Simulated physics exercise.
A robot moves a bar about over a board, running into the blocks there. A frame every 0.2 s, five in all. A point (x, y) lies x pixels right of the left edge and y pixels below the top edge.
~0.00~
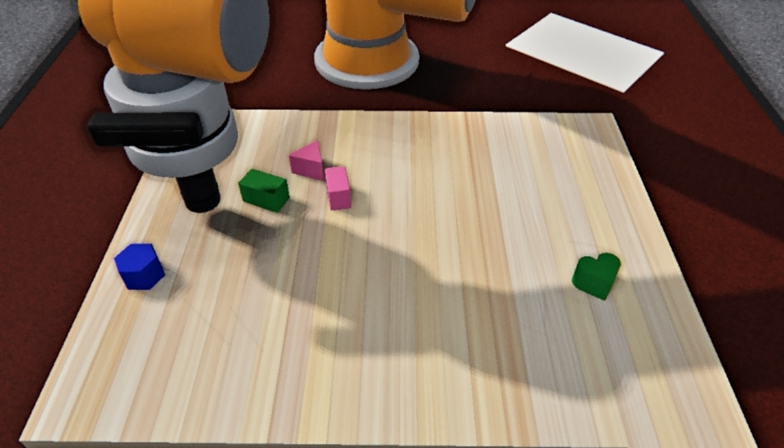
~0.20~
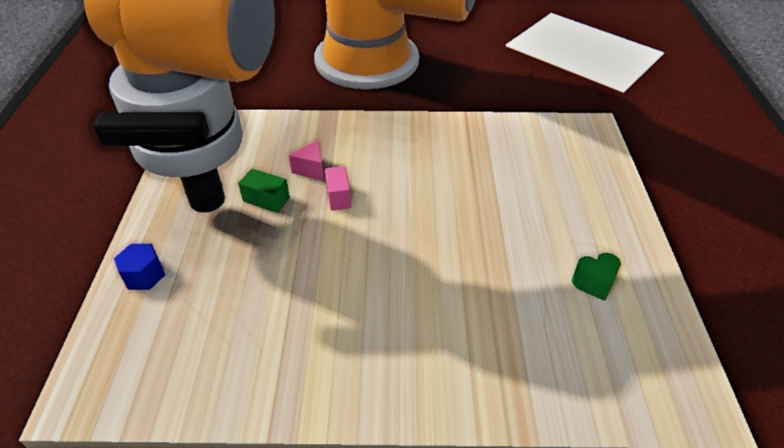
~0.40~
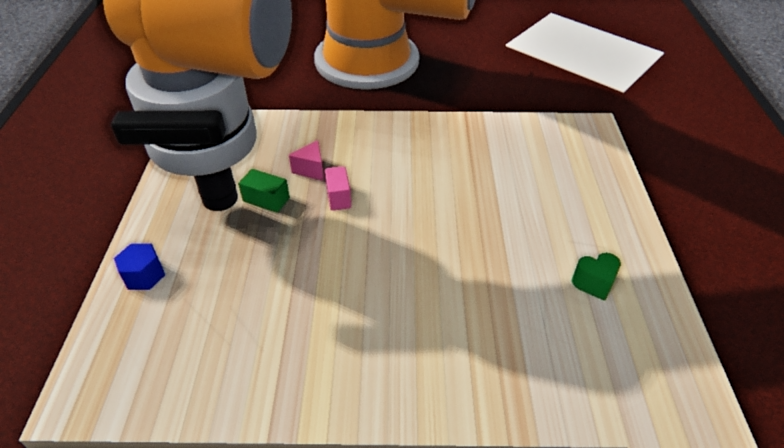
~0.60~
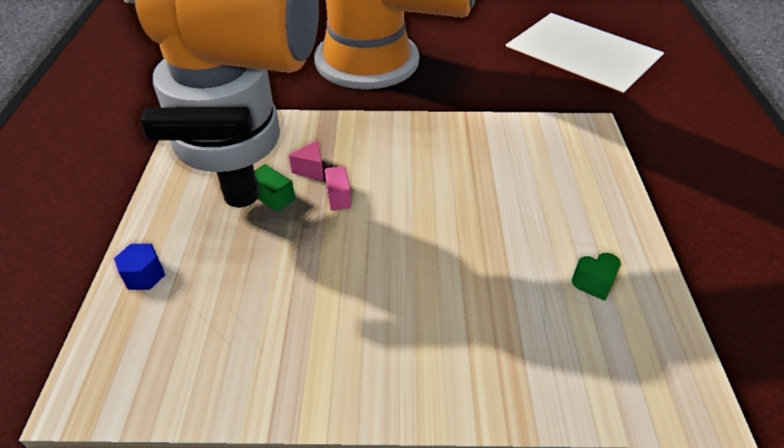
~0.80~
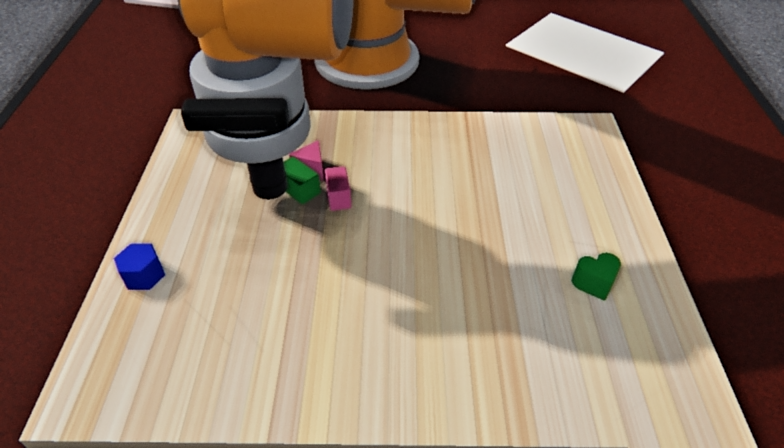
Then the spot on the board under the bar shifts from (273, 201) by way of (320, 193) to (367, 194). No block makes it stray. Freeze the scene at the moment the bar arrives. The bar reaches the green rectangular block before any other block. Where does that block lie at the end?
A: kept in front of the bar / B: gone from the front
Correct choice: B.
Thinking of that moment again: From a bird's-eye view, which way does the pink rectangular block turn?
It spins with the clock.
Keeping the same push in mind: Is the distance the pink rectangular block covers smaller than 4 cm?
The answer is no.
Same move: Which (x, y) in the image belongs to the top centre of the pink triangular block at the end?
In the picture, that point is around (328, 139).
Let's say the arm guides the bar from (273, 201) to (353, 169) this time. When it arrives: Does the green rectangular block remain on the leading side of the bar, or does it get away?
By then it is in front of the bar.
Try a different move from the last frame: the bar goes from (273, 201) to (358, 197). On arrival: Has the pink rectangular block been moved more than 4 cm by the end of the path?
The answer is yes.
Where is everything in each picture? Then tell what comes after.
In the first picture, bar tip at (204, 202); block tops, green rectangular block at (262, 180); pink triangular block at (309, 152); pink rectangular block at (337, 178).
In the second picture, bar at (208, 201); blocks unchanged.
In the third picture, bar at (221, 200); blocks unchanged.
In the fourth picture, bar at (242, 197); green rectangular block at (269, 177).
In the fifth picture, bar at (270, 189); green rectangular block at (296, 170); pink triangular block at (309, 152); pink rectangular block at (337, 178).
The first path, step by step. One third of the way, bar at (303, 183); green rectangular block at (323, 159), turned 25° anticlockwise; pink triangular block at (323, 143); pink rectangular block at (344, 177), turned 40° clockwise.
Two thirds of the way, bar at (335, 181); green rectangular block at (336, 154), turned 40° anticlockwise; pink triangular block at (328, 139), turned 15° anticlockwise; pink rectangular block at (361, 178), turned 30° clockwise.
At the end, bar at (366, 182); green rectangular block at (336, 154), turned 40° anticlockwise; pink triangular block at (328, 139), turned 15° anticlockwise; pink rectangular block at (393, 179), turned 25° clockwise.
